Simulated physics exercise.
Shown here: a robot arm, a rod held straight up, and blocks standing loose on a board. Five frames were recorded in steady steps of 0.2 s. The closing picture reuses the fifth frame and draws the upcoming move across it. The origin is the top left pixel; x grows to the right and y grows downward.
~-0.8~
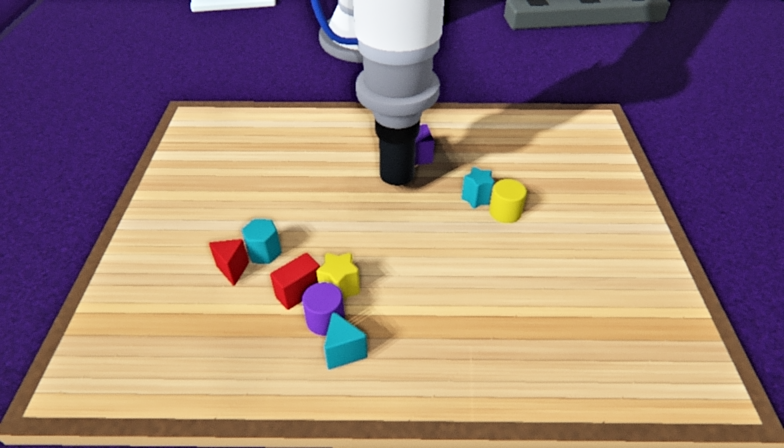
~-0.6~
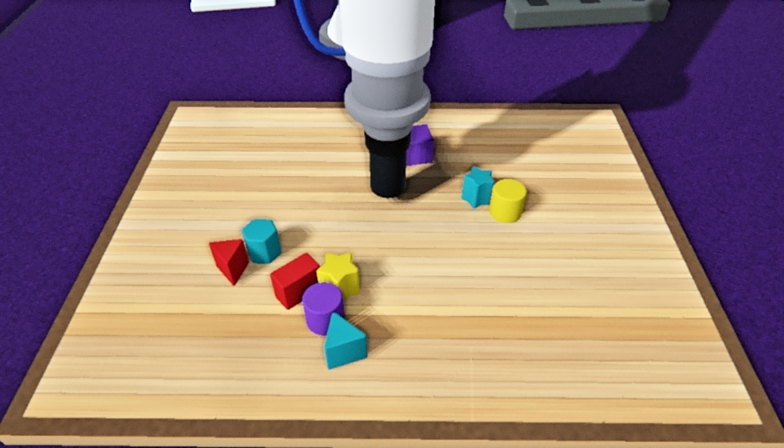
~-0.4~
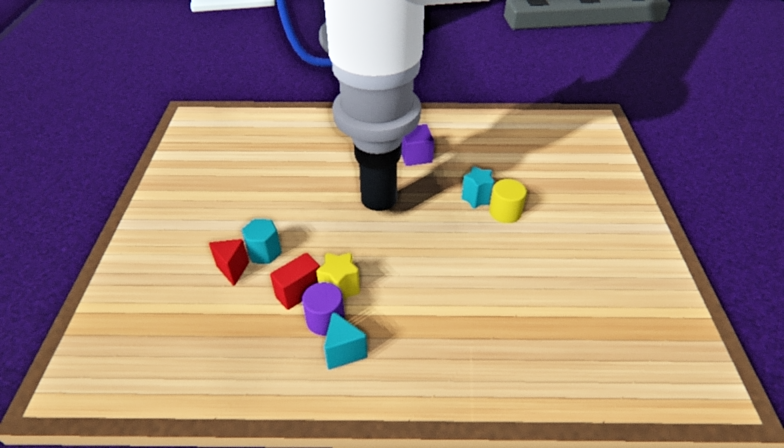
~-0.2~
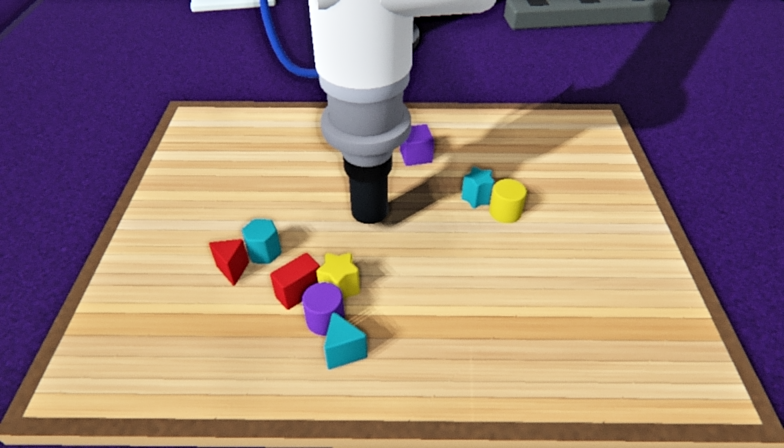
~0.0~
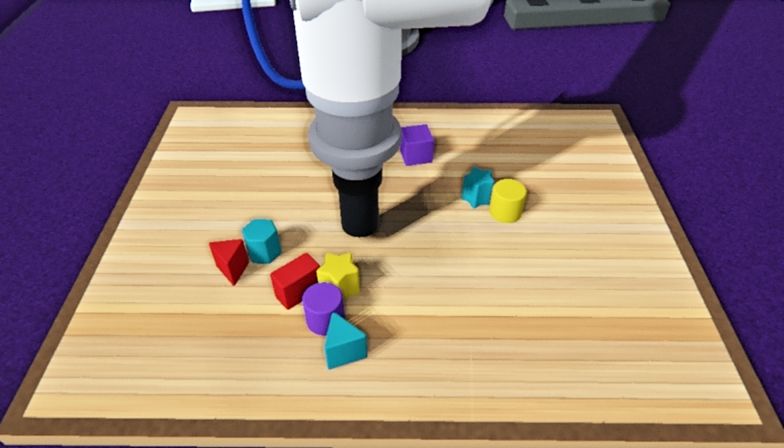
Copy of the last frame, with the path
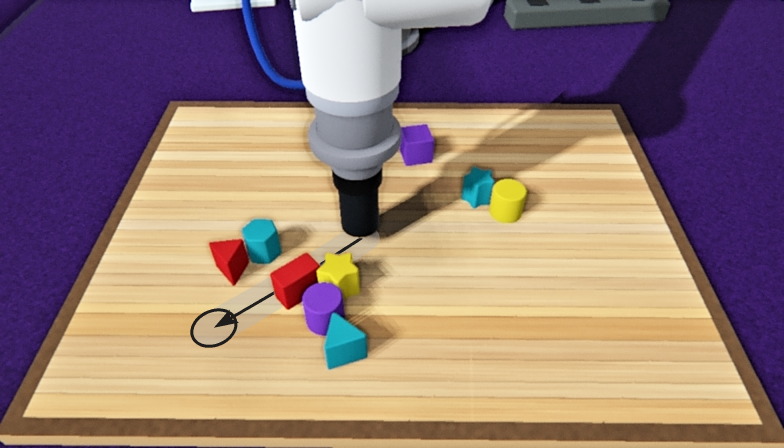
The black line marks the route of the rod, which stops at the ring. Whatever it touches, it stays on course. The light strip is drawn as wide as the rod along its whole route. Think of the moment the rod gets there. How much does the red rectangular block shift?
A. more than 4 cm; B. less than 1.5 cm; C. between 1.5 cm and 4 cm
I'll go with A - more than 4 cm.
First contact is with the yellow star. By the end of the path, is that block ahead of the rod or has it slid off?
I'd say the yellow star has slipped off and sits beside or behind the rod.
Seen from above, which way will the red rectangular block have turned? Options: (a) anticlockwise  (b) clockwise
a.
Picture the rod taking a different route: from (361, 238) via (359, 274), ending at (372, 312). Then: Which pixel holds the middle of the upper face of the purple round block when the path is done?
At the end it should sit near (297, 320).
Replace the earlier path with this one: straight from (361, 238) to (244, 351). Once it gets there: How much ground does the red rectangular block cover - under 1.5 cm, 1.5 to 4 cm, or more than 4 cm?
More than 4 cm.
Path on the board, from (361, 238) to (214, 328).
On the path given first. One third of the way, rod (315, 253); red rectangular block (290, 274); yellow star (337, 268), turned 15° anticlockwise.
Two thirds of the way, rod (265, 282); red rectangular block (261, 310), turned 65° anticlockwise; yellow star (336, 268), turned 20° anticlockwise.
At the end, rod (209, 314); red triangle in place; red rectangular block (257, 319), turned 85° anticlockwise; yellow star (336, 268), turned 20° anticlockwise.
